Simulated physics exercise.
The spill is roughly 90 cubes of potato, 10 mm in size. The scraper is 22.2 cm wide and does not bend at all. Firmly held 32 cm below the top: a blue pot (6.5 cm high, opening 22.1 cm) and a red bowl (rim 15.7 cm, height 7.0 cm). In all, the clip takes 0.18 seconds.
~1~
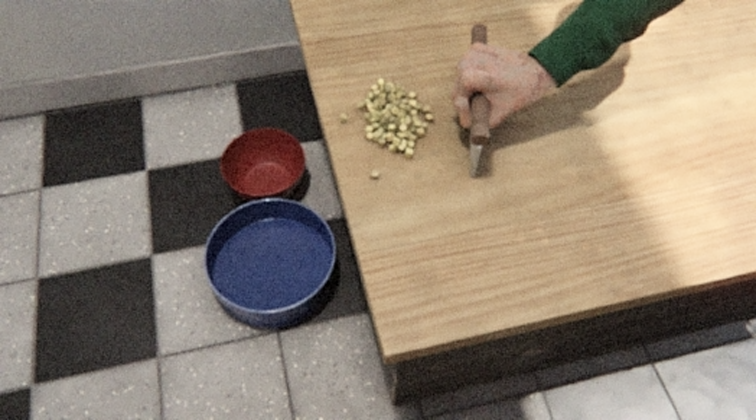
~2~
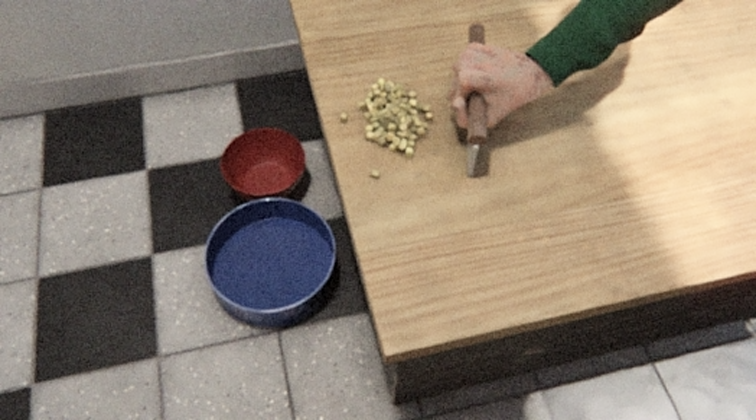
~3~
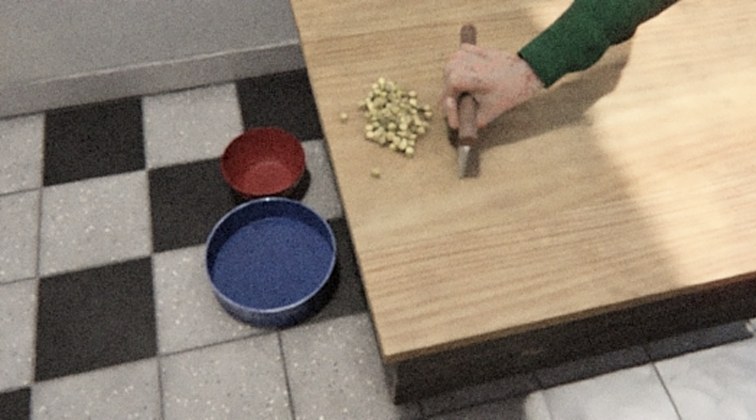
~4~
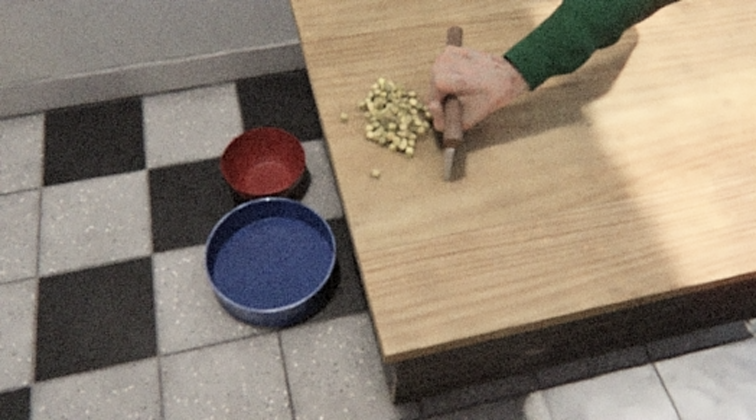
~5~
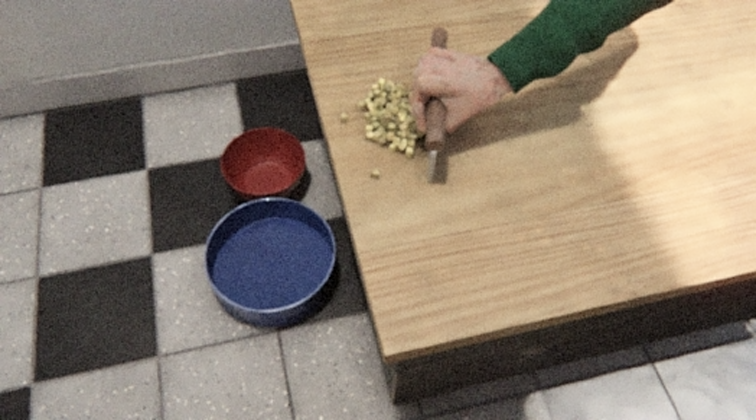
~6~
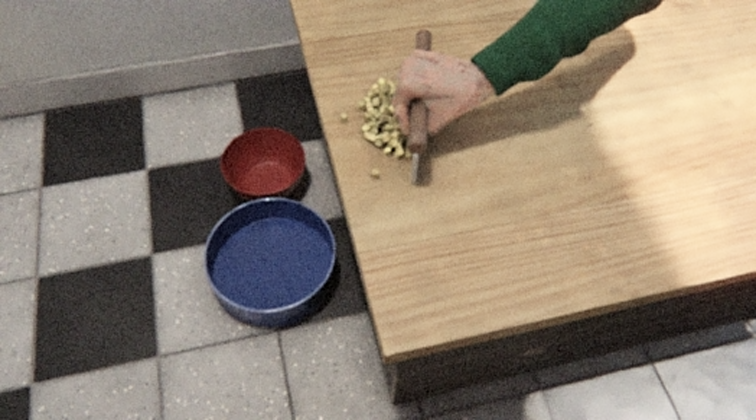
In this clip, a hand in a green sleeve slides a scraper leftward across a wooden tabletop to a pile of small pale cubes and starts pushing them together, while a red bowl and a blue pot stay still below the table's edge.
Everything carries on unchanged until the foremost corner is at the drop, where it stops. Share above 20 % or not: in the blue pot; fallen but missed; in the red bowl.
Blue pot: Above; missed: Not above; red bowl: Not above.
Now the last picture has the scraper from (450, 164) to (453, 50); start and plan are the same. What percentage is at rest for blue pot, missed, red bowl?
In the blue pot 15 per cent, missed 0 per cent, in the red bowl 0 per cent.
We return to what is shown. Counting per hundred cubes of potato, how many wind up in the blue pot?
Roughly 40 per cent.
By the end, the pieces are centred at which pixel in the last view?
Close to (312, 234).
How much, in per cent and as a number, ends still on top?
Share at the end: Some 45 %.
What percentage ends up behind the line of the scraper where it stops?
Around 0 in a hundred.
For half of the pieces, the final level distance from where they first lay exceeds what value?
That comes to roughly 16 cm.
Then, 0.14 s after the last picture, scraper 17 cm from its start, spill 15 cm wide; still on top 100 %.
Then, 0.28 s after the last picture, scraper 18 cm from its start, spill 16 cm wide; off the edge, not caught 40 %, still on top 60 %.
Then, 0.40 s after the last picture, scraper 18 cm from its start, spill 18 cm wide; blue pot 25 %, off the edge, not caught 25 %, still on top 45 %.
In the end, blue pot 40 %, red bowl 5 %, fallen but missed 10 %, still on top 45 %.
